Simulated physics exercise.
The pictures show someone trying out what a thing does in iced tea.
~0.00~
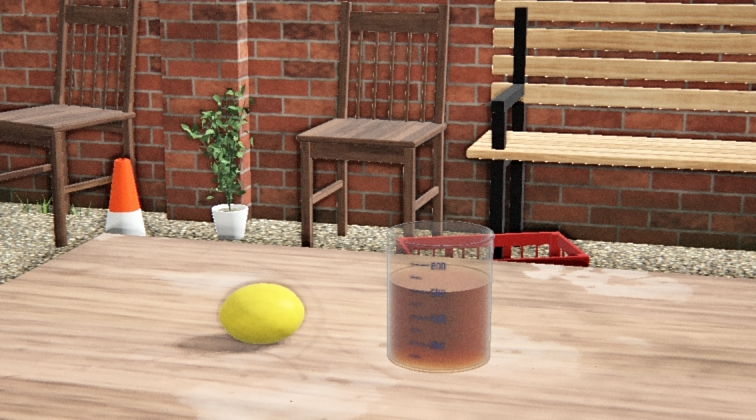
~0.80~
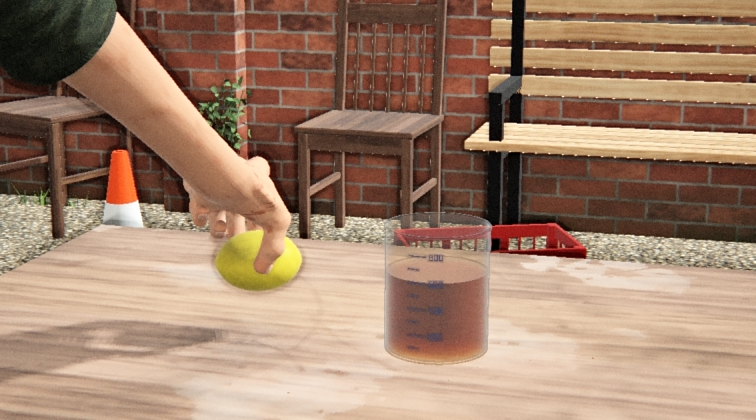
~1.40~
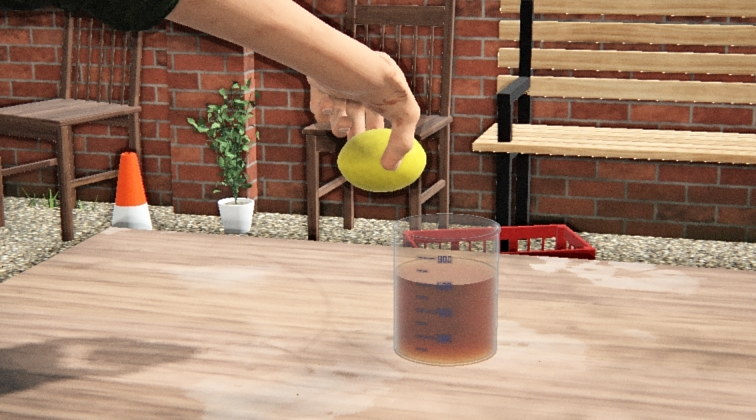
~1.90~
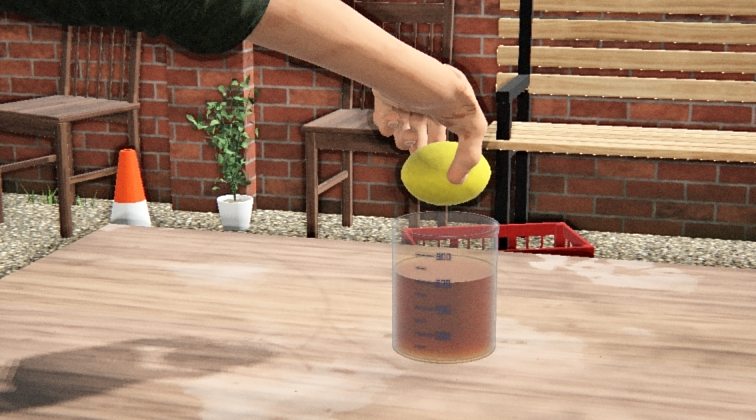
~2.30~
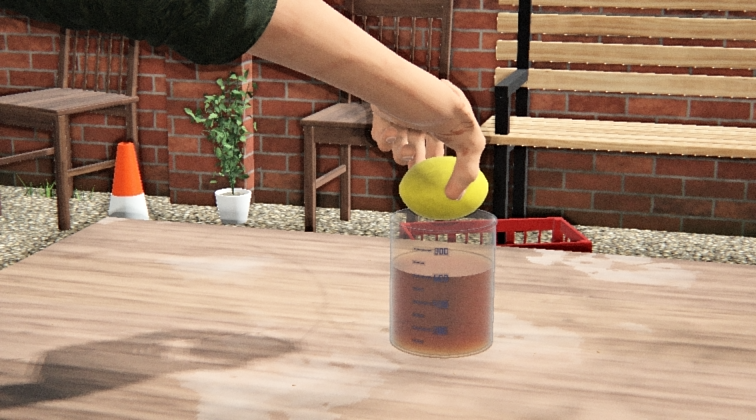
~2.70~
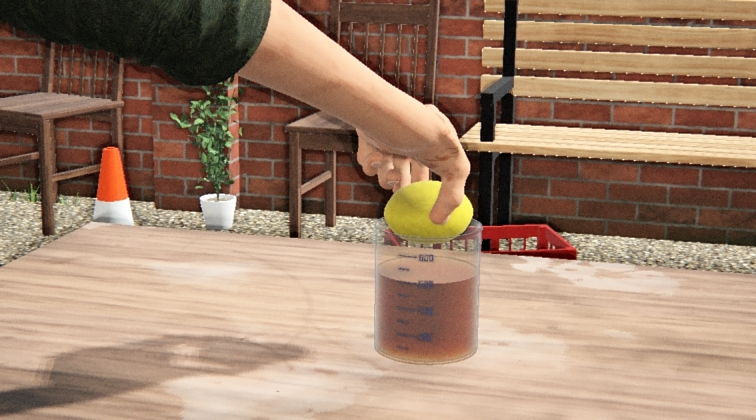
A hand reaches in from the left, picks up a yellow lemon from a wooden table, carries it right over a clear beaker partly filled with reddish-brown liquid, and lowers it to the beaker's rim.
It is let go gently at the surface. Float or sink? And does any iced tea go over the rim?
The thing stays at the surface; the beaker has room for it.
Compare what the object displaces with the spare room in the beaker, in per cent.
Close to 50 %.
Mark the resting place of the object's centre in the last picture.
Near (427, 267).
By 3.0 s, the lemon enters the iced tea; the beaker is about three quarters full.
By 3.4 s, the lemon comes up again; the beaker is about three quarters full.
By 5.0 s, the lemon rides on the surface; the beaker is about three quarters full; the top is dry.
